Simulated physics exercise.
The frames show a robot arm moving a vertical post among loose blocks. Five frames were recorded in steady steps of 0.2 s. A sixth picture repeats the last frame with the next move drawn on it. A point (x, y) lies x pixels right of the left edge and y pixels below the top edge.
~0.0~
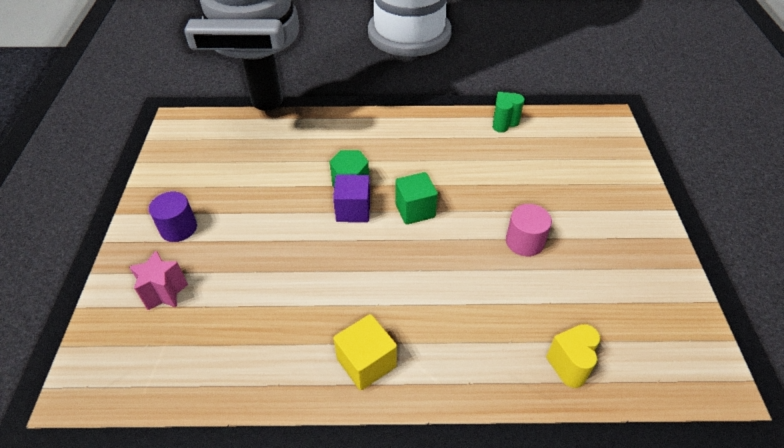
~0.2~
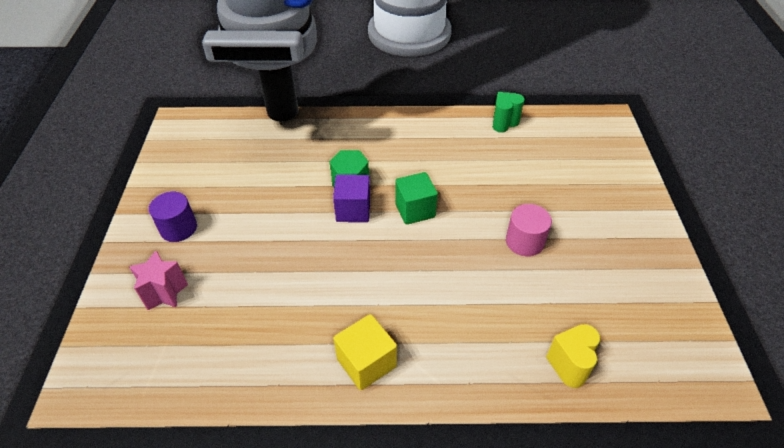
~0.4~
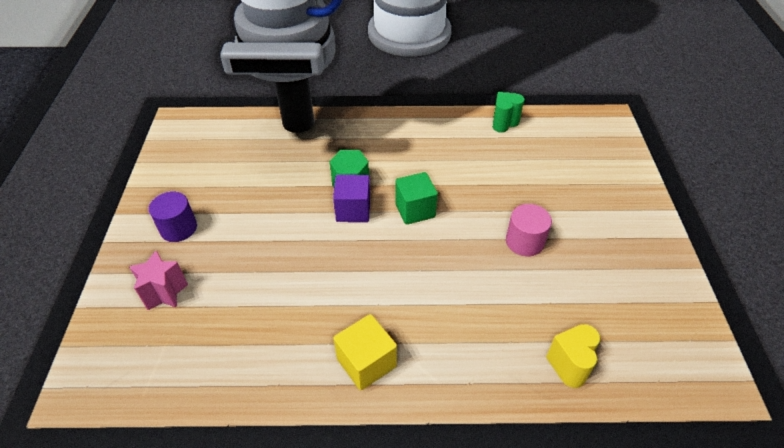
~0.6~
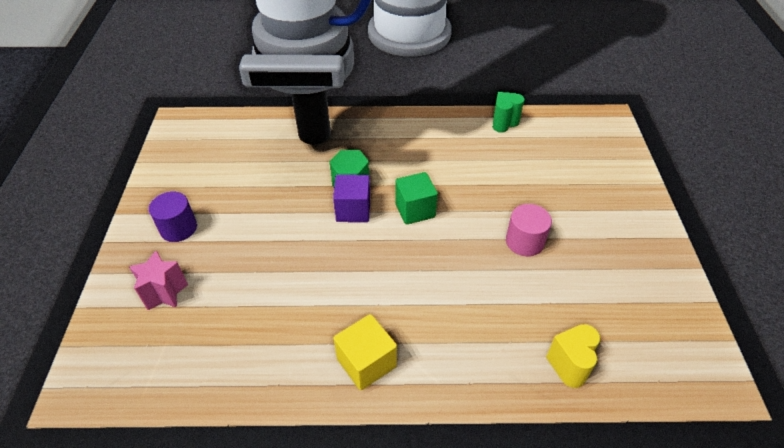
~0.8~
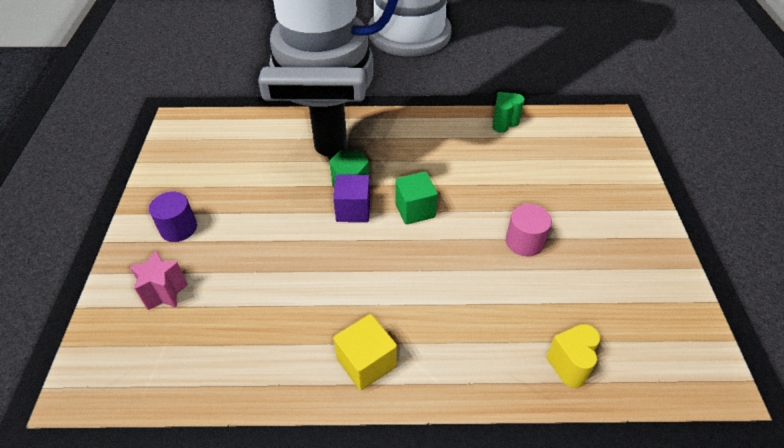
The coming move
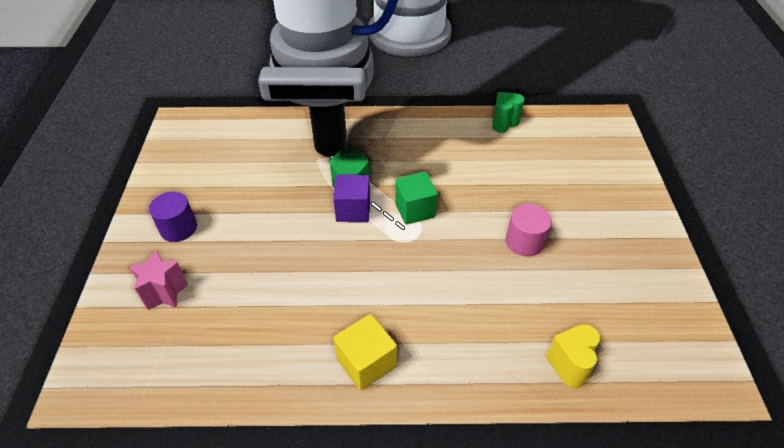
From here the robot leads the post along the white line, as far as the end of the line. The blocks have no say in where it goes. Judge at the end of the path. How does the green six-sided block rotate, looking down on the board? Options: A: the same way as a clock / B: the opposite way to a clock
That would be A.
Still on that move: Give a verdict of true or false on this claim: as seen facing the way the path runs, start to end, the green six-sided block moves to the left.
Verdict: False.
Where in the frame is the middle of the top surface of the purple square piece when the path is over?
At roughly (360, 243).
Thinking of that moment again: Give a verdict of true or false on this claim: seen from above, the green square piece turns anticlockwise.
That is true.
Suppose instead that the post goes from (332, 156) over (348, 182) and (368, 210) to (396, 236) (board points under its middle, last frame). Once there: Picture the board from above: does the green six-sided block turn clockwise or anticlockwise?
Short answer: Clockwise.
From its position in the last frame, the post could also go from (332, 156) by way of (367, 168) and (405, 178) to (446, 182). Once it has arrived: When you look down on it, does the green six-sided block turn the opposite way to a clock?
No
Path on the board, from (332, 156) through (347, 182) and (374, 204) to (403, 228).
What follows on the original path. One third of the way, post (347, 172); green six-sided block (361, 182); purple square piece (359, 208).
Two thirds of the way, post (375, 195); green six-sided block (382, 209), turned 35° clockwise; purple square piece (363, 234), turned 35° clockwise.
At the end, post (403, 218); green six-sided block (399, 234), turned 75° clockwise; purple square piece (360, 243), turned 65° clockwise; green square piece (434, 189), turned 20° anticlockwise.
